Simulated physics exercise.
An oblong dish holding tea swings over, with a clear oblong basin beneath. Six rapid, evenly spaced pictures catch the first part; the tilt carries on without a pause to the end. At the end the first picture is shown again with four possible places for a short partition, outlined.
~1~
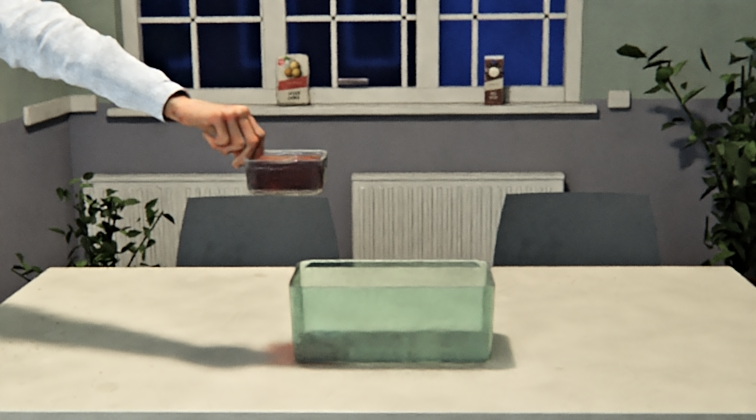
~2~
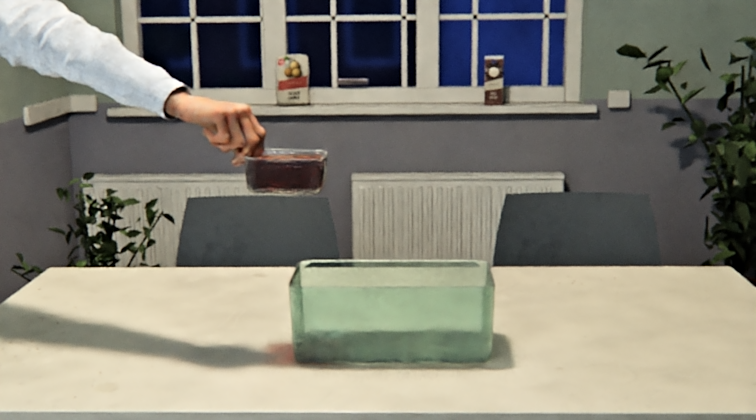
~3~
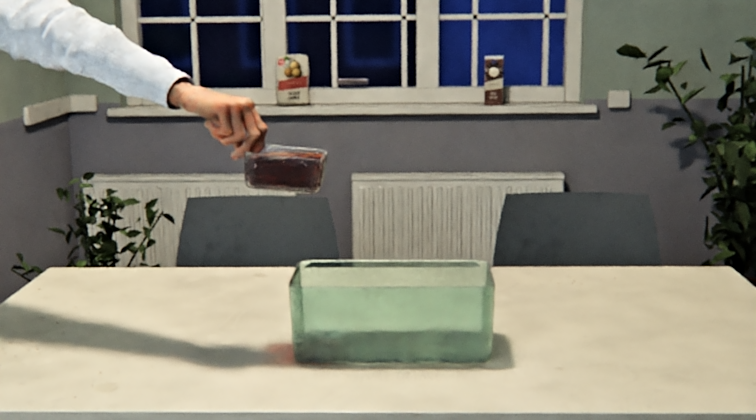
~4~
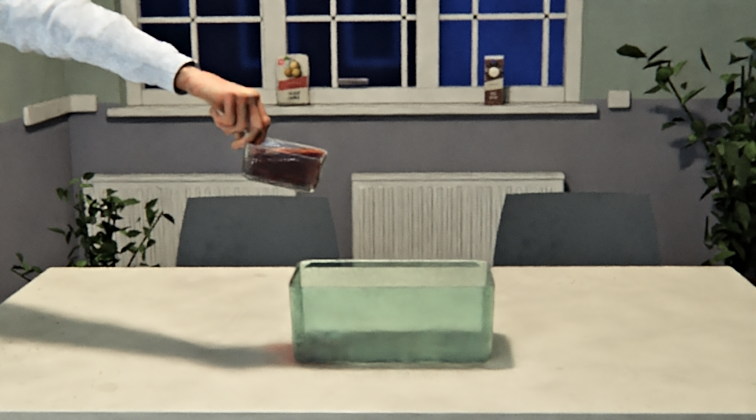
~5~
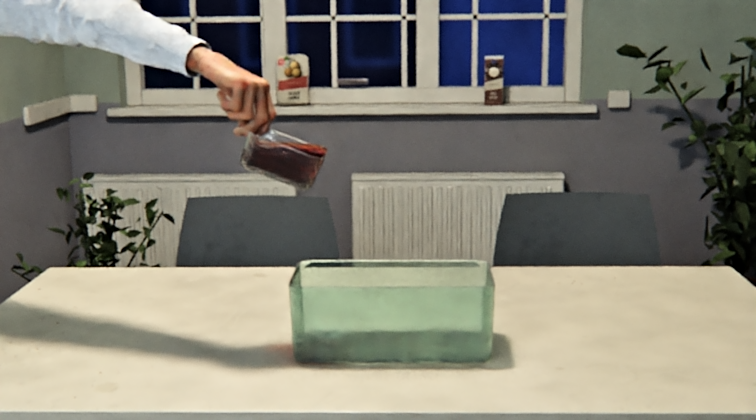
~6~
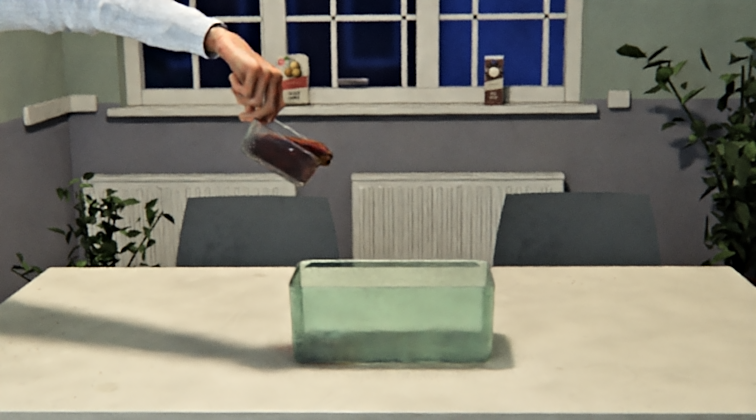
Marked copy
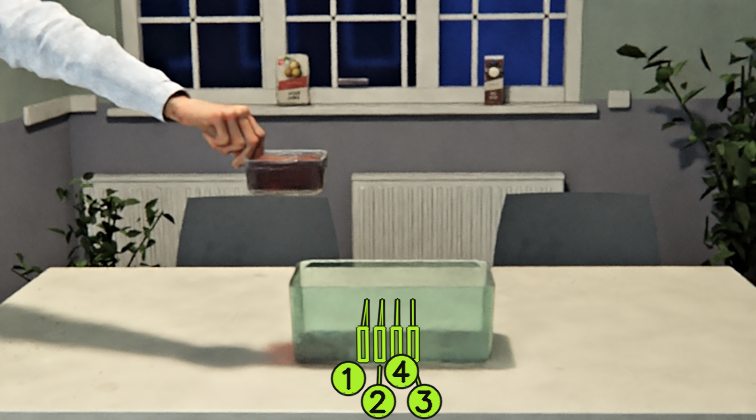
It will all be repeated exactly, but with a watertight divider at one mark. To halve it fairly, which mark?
3 works best here.
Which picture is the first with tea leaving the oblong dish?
Picture 5.
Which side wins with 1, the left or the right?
The right side.
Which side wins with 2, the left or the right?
The right side.
On the marked copy, 1 at (363, 366); 2 at (379, 366); 3 at (413, 366); 4 at (396, 366).
If 1 is chosen, about 11 % ends left of the wall and 86 % right of it; 3 % is lost outside.
If 2 is chosen, about 14 % ends left of the wall and 83 % right of it; 4 % is lost outside.
If 3 is chosen, about 52 % ends left of the wall and 45 % right of it; 4 % is lost outside.
If 4 is chosen, about 29 % ends left of the wall and 68 % right of it; 3 % is lost outside.
